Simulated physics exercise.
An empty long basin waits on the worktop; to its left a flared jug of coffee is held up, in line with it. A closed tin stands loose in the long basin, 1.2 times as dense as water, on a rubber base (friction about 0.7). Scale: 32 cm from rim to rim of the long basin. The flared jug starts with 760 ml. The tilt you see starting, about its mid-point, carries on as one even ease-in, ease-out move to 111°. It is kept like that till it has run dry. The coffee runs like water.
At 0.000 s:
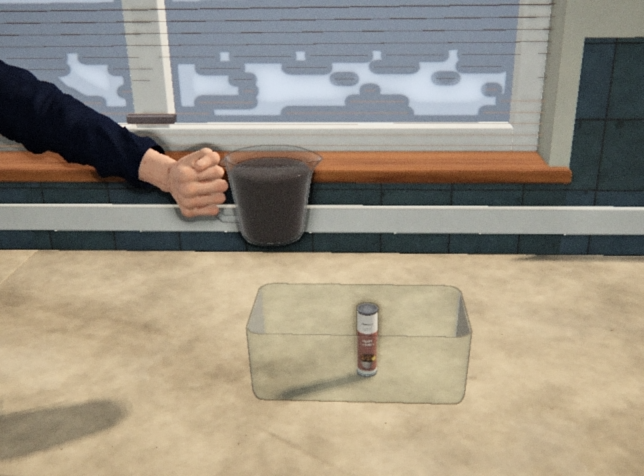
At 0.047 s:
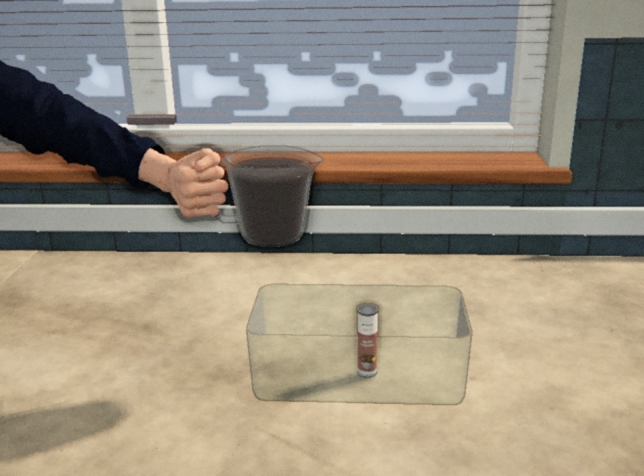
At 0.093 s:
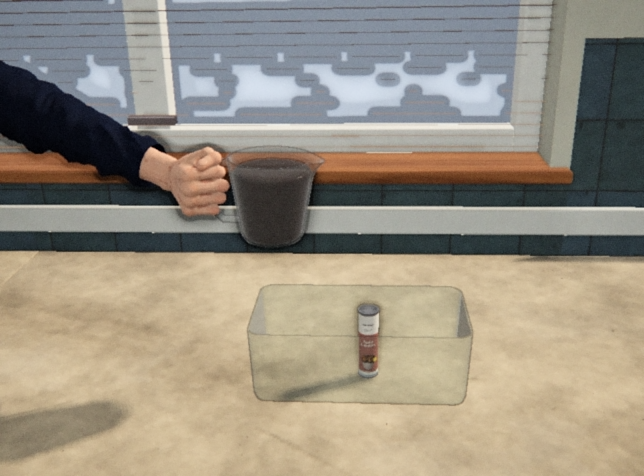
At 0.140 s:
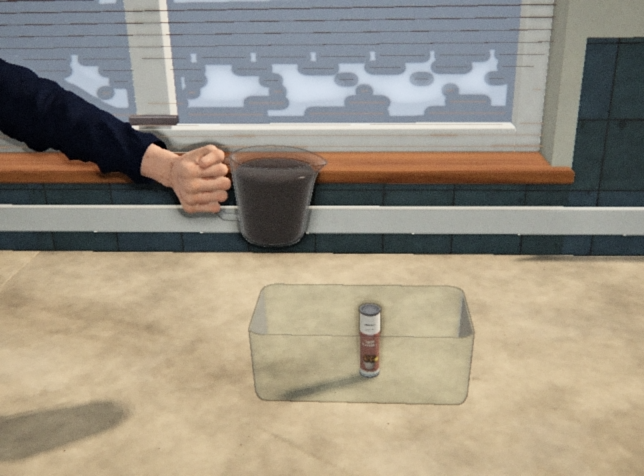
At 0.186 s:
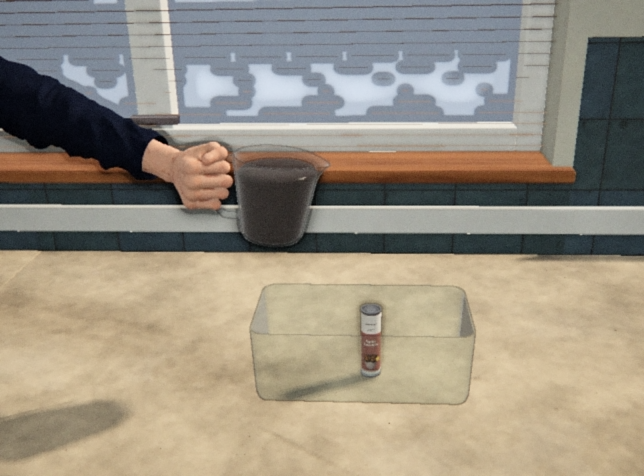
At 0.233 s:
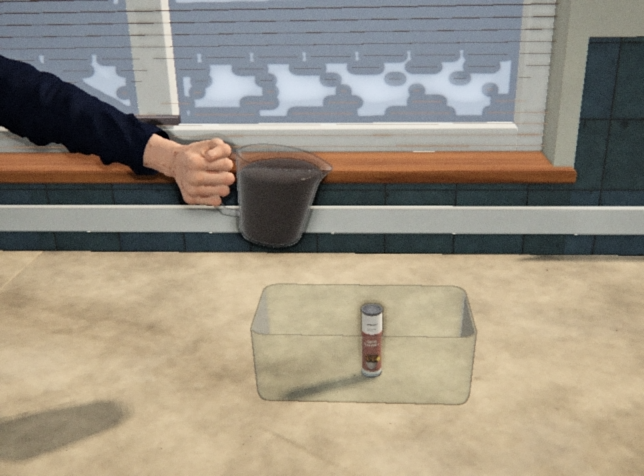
Hand holding a flared jug of dark liquid, slowly beginning to tilt it rightward beside a clear basin containing a small upright tin.
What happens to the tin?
It goes over.
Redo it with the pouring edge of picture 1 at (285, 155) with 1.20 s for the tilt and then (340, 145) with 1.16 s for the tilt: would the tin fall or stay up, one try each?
First it falls; then it stays up.
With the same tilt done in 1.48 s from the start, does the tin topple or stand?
The tin falls.
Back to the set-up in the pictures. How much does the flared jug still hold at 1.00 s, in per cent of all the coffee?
Some 14 per cent.
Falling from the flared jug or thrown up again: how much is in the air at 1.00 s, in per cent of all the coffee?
Near 20 in a hundred.
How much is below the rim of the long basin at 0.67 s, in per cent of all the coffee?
Near 6 in a hundred.
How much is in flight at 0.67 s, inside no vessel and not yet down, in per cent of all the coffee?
About 22 per cent.
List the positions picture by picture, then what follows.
In the first frame, tilt 0°; pouring edge (323, 157); surface from (231, 167) to (311, 168); the long basin's rim runs from (253, 308) to (466, 311); the tin's top is at (367, 312).
In the second frame, tilt 0°; pouring edge (323, 158); surface from (231, 168) to (312, 169).
In the third frame, tilt 2°; pouring edge (325, 160); surface from (233, 168) to (313, 170).
In the fourth frame, tilt 4°; pouring edge (328, 162); surface from (235, 167) to (315, 170).
In the fifth frame, tilt 6°; pouring edge (330, 164); surface from (238, 168) to (319, 170).
In the sixth frame, tilt 10°; pouring edge (333, 168); surface from (240, 169) to (323, 170).
After 0.67 s the tilt is 66° and 72 per cent is still to pour; the tin stands where it began.
After 1.00 s the tilt is 103° and 14 per cent is still to pour; the tin stands where it began.
After 1.33 s the tilt is 111° and 0 per cent is still to pour; the tin leans 14°.
After 1.70 s the tilt is 111° and 0 per cent is still to pour; the tin lies on its side.
In the end the tin lies on its side.
